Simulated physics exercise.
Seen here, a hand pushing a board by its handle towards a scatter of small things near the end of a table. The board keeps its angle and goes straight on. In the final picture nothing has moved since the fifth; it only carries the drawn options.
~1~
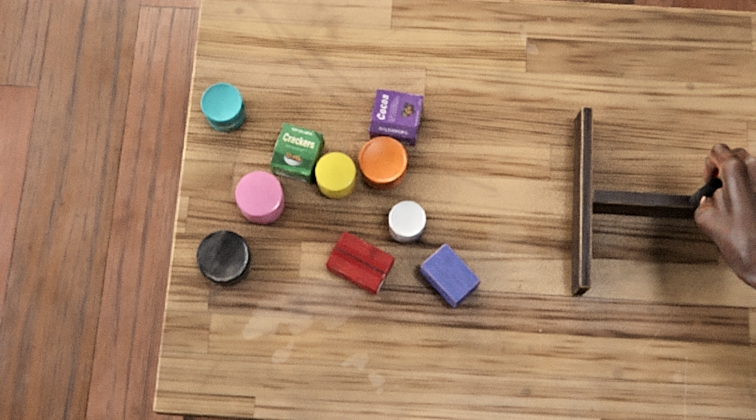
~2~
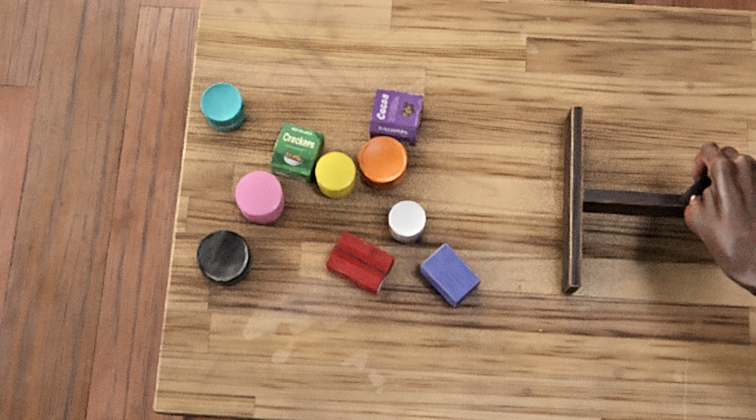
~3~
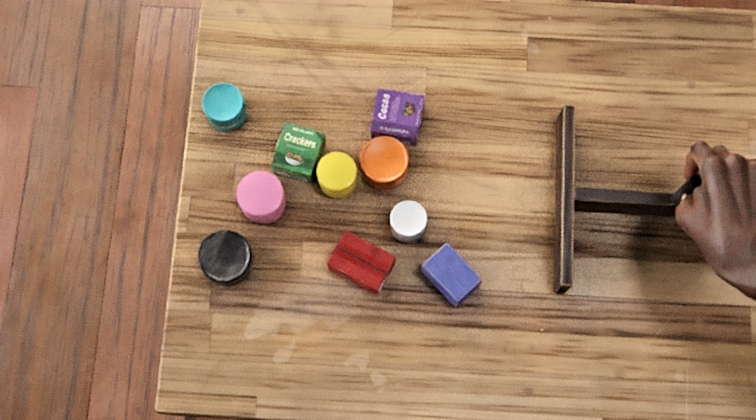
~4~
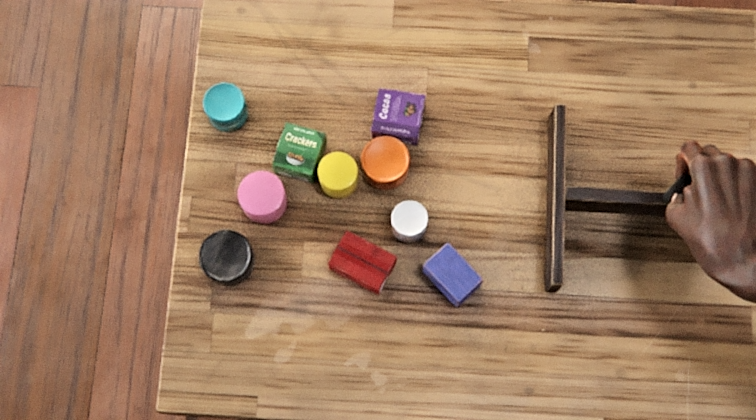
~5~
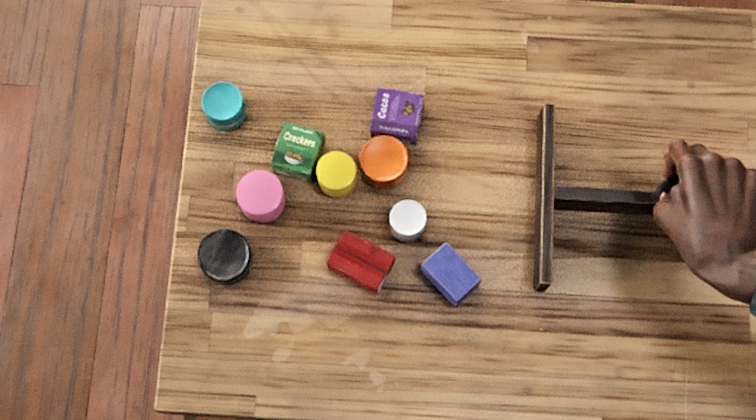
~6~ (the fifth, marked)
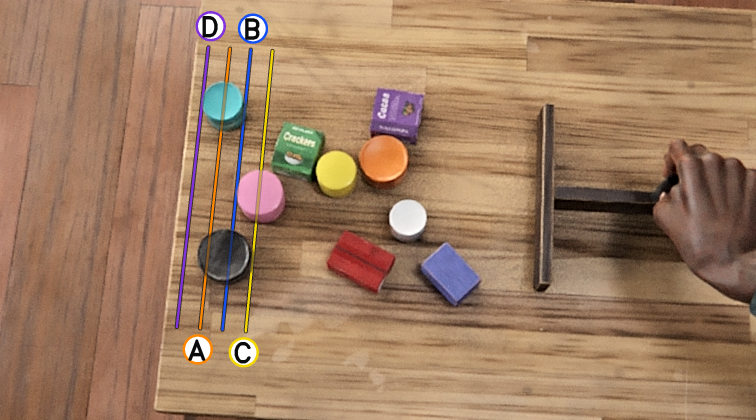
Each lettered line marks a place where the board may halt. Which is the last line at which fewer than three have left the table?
Line C.
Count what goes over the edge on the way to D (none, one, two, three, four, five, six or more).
Six or more.
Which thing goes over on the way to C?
The black jar.
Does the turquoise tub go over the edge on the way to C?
By then, no.
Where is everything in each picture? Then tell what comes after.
The first picture shows red box (360, 263); blue block (450, 276); black jar (224, 258).
The second picture shows board (577, 194); orange tub (383, 164).
The third picture shows board (568, 193); yellow pot (338, 176).
The fourth picture shows board (559, 192); purple packet (398, 117).
The fifth picture shows board (548, 191); turquoise tub (225, 107); red box (361, 262); blue block (451, 274).
On the marked copy, A at (216, 183); B at (237, 185); C at (260, 186); D at (193, 182).
Following C. Soon after the start, board (445, 185); blue block (411, 263); turquoise tub (225, 107).
Later, board (340, 179); black jar (212, 256); pink pot (245, 205).
In the end, board (261, 174); black jar over the edge; pink pot (179, 219); one fallen.
As for the rest, A drops six; B drops five; D drops ten.
